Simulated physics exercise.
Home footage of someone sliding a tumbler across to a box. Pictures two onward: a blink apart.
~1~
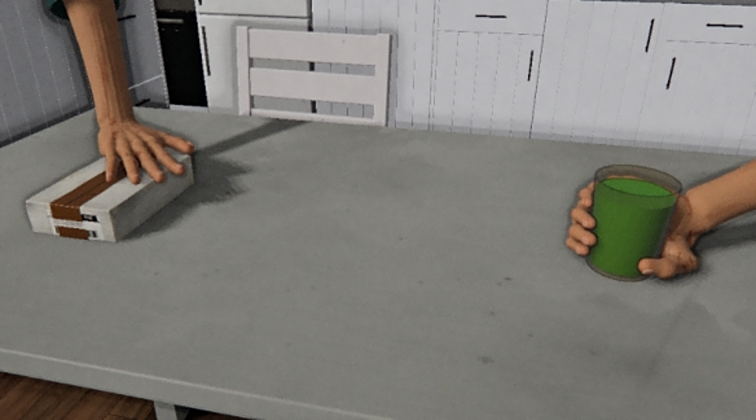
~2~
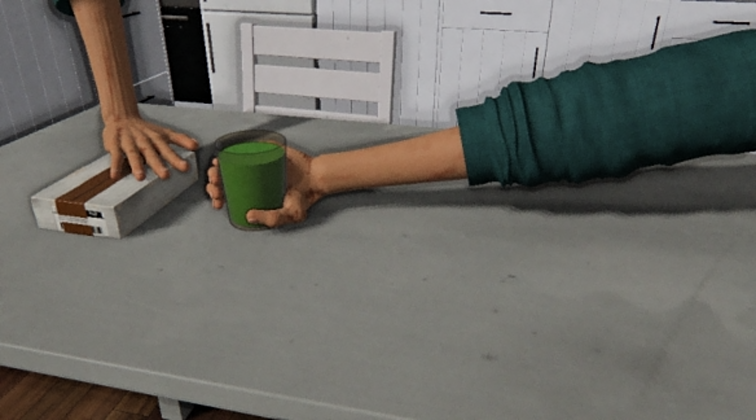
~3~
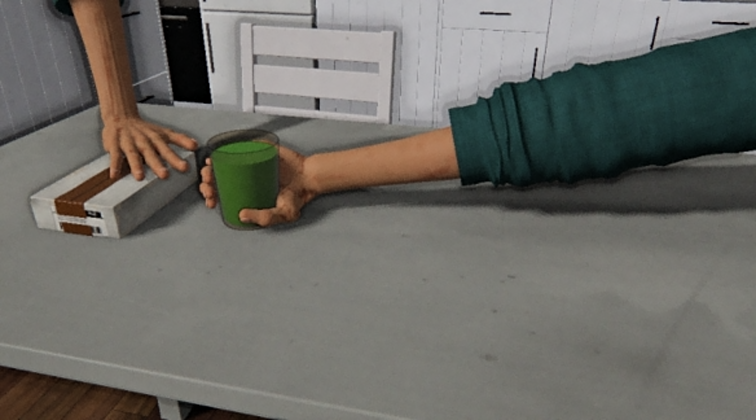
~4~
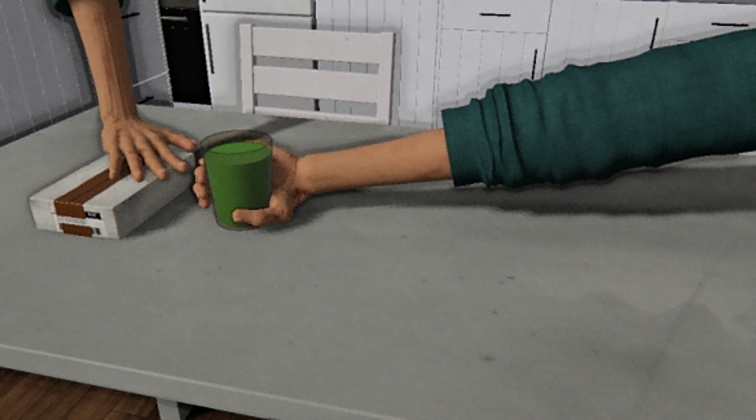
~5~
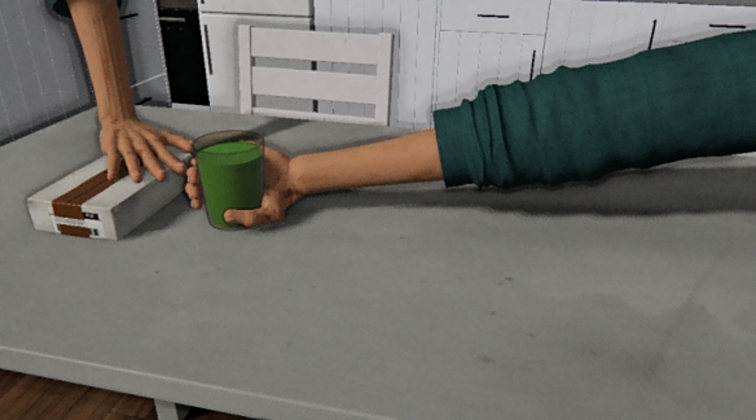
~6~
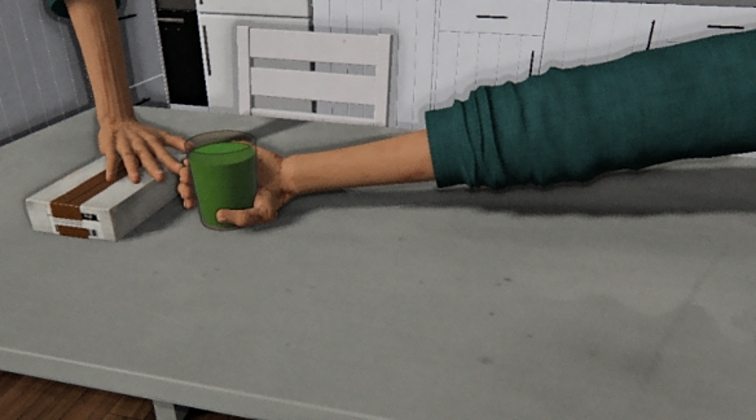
The clip opens with one hand resting on a white and brown box at the left of a gray table, while another holds a tumbler of green liquid at the right. The tumbler is then beside the box, the green-sleeved arm stretched across, and the hand inches it slightly farther left.
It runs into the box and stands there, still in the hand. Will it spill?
The liquid stays inside.
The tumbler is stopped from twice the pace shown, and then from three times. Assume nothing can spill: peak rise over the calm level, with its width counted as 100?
Roughly 20 per cent, then 30 per cent.
Shortly, the tumbler meets the box.
Then, the green juice surges up the wall; the wave climbs under half way to the rim.
At the finish, the tumbler stands at the box; none is lost.
